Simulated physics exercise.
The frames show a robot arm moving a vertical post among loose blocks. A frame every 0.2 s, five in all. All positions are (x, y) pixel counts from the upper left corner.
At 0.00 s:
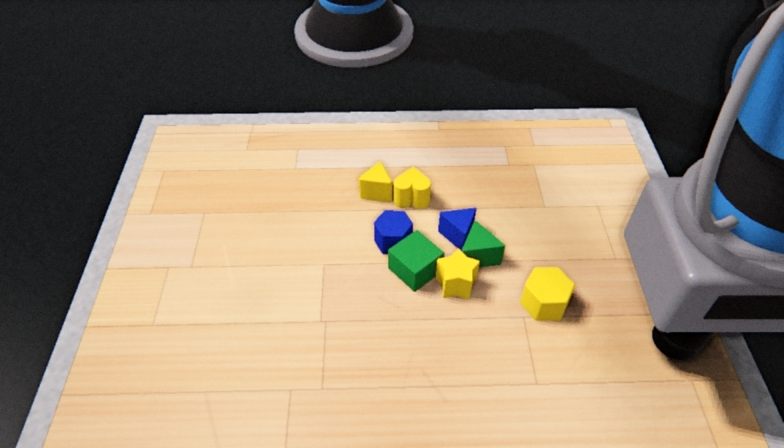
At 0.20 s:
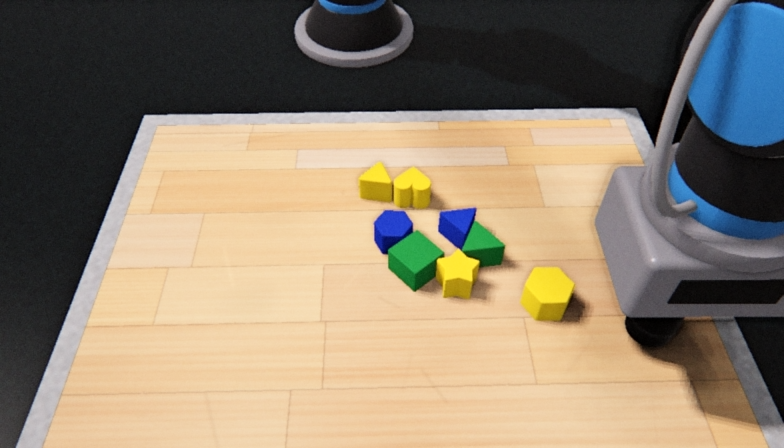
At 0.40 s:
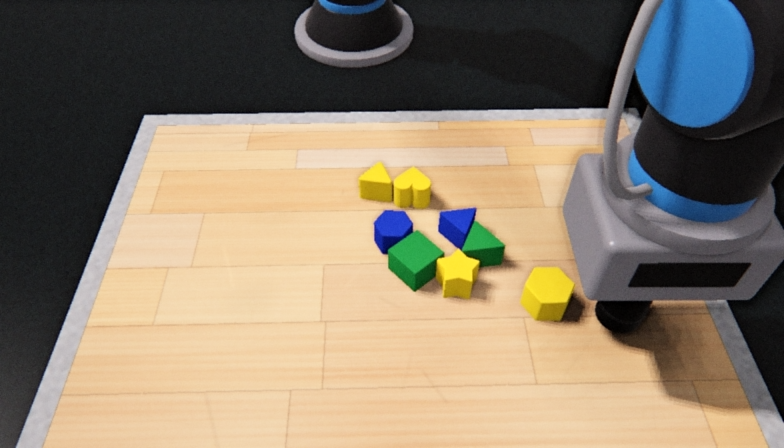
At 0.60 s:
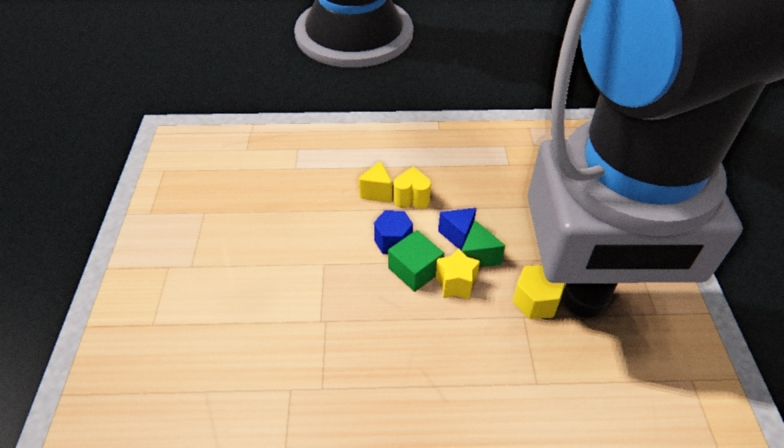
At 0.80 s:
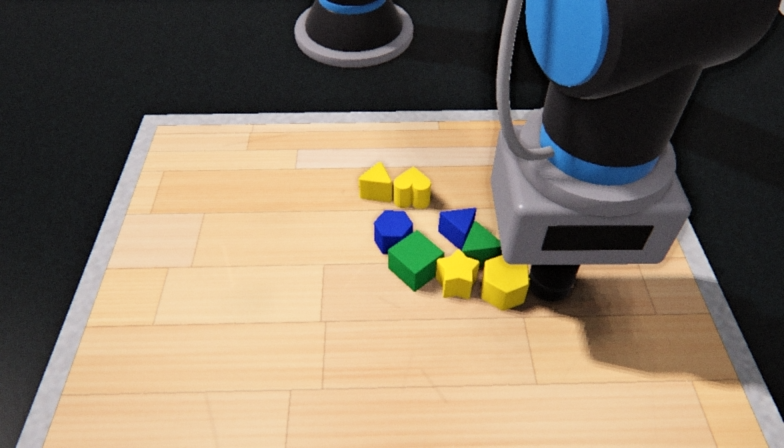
On a light wooden board, a robot arm moved left from the right side toward a group of small yellow, blue and green blocks, then pushed the yellow hexagon left beside the yellow star.
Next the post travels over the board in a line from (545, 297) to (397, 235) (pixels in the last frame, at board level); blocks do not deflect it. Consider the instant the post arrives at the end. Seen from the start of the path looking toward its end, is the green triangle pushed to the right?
In short: Yes.
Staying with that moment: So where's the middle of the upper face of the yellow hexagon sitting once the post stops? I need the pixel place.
I'd say the yellow hexagon ends with its top centre at (373, 240).
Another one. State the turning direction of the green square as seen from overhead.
Seen from above, clockwise.
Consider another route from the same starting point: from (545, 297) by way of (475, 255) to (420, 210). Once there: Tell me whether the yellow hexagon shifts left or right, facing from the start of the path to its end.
Out to the left.
The first path, step by step. One third of the way, post at (494, 264); blue hexagon at (378, 215), turned 40° clockwise; green square at (375, 249); blue triangle at (456, 214), turned 15° clockwise; green triangle at (474, 229), turned 15° clockwise; yellow hexagon at (453, 256), turned 15° anticlockwise.
Two thirds of the way, post at (444, 243); blue hexagon at (378, 215), turned 40° clockwise; green square at (354, 253), turned 55° clockwise; blue triangle at (442, 201), turned 30° clockwise; green triangle at (461, 214), turned 30° clockwise; yellow hexagon at (405, 250), turned 65° anticlockwise.
At the end, post at (397, 223); yellow triangle in place; blue hexagon at (361, 209), turned 40° clockwise; green square at (333, 258), turned 25° clockwise; blue triangle at (441, 199), turned 40° clockwise; green triangle at (460, 214), turned 35° clockwise; yellow hexagon at (373, 240), turned 115° anticlockwise.
